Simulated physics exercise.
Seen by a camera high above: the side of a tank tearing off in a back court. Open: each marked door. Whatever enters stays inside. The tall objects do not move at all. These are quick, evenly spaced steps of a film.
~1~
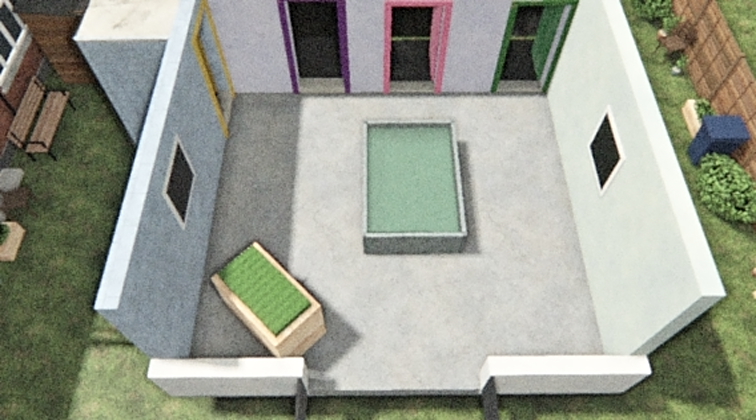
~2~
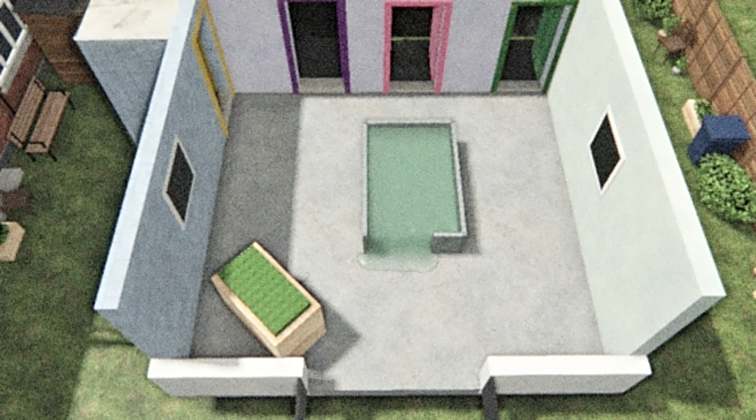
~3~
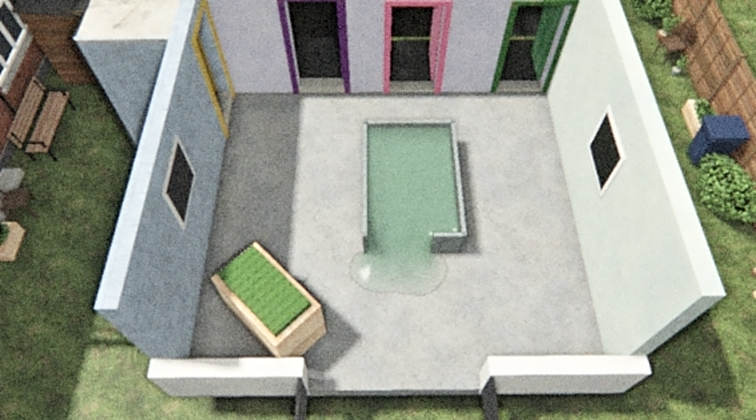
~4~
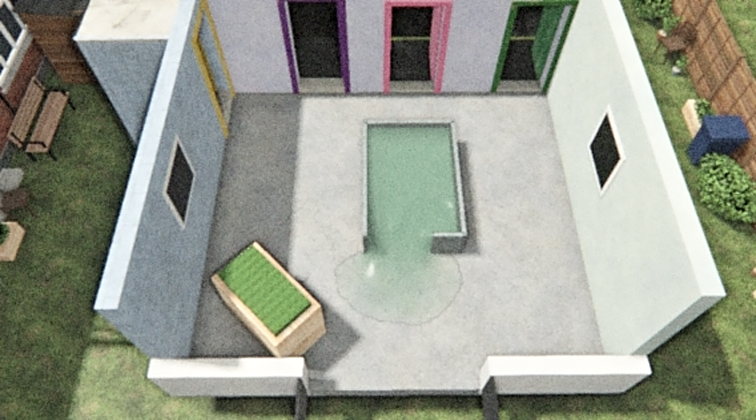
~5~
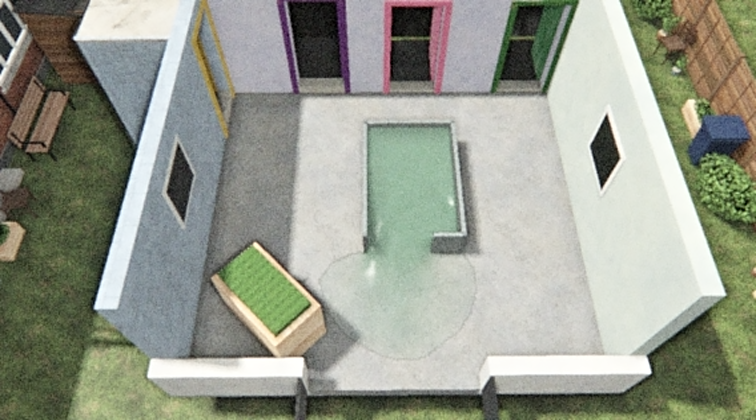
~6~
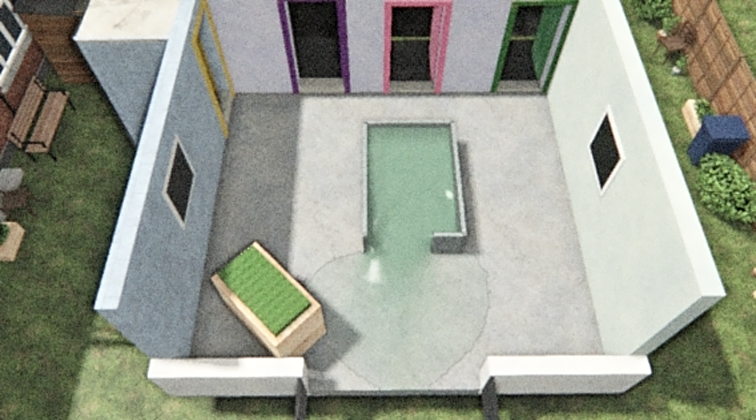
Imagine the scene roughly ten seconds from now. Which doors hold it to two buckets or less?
Yellow door: Yes, pink door: Yes, purple door: Yes, green door: Yes.
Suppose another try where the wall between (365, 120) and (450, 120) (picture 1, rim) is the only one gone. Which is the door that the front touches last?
Latest of all is the yellow one.
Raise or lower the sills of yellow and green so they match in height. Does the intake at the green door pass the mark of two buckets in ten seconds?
Green: Below the limit.
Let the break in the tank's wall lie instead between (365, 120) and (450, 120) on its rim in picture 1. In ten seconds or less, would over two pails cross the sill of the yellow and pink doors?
The yellow door remains below and the pink door exceeds the limit.
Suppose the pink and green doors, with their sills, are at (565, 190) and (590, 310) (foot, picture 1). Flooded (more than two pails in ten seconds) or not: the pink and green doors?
The pink door falls short, while the green door falls short.
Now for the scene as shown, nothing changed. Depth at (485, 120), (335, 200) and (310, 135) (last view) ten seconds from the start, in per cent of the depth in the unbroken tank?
Approx. values, in order: 0 %, 2 %, 0 %.
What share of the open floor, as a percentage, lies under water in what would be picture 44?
My best guess is some 35 %.
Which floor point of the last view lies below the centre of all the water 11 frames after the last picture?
That comes out near (402, 235).
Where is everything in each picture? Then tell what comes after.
The first frame shows the tank at (411, 177) is whole and still.
In the second frame, the front is at (364, 262), out from the gap at (399, 246).
In the third frame, water pours out at (399, 246) and has run to (364, 282).
In the fourth frame, water pours out at (399, 247) and has run to (422, 318).
In the fifth frame, water pours out at (399, 246) and has run to (416, 352).
In the sixth frame, the front is at a hidden place, out from the gap at (399, 246).
A moment on, water covers 20 % of the floor; the yellow door not reached, the pink door not reached, the purple door not reached, the green door not reached.
Next, water covers 20 % of the floor; the yellow door not reached, the pink door not reached, the purple door not reached, the green door not reached.
Then, water covers 30 % of the floor; the yellow door not reached, the pink door not reached, the purple door not reached, the green door not reached.
Later, water covers 35 % of the floor; the yellow door not reached, the pink door not reached, the purple door not reached, the green door not reached.
In the end, water covers 35 % of the floor; the yellow door not reached, the pink door not reached, the purple door not reached, the green door not reached.
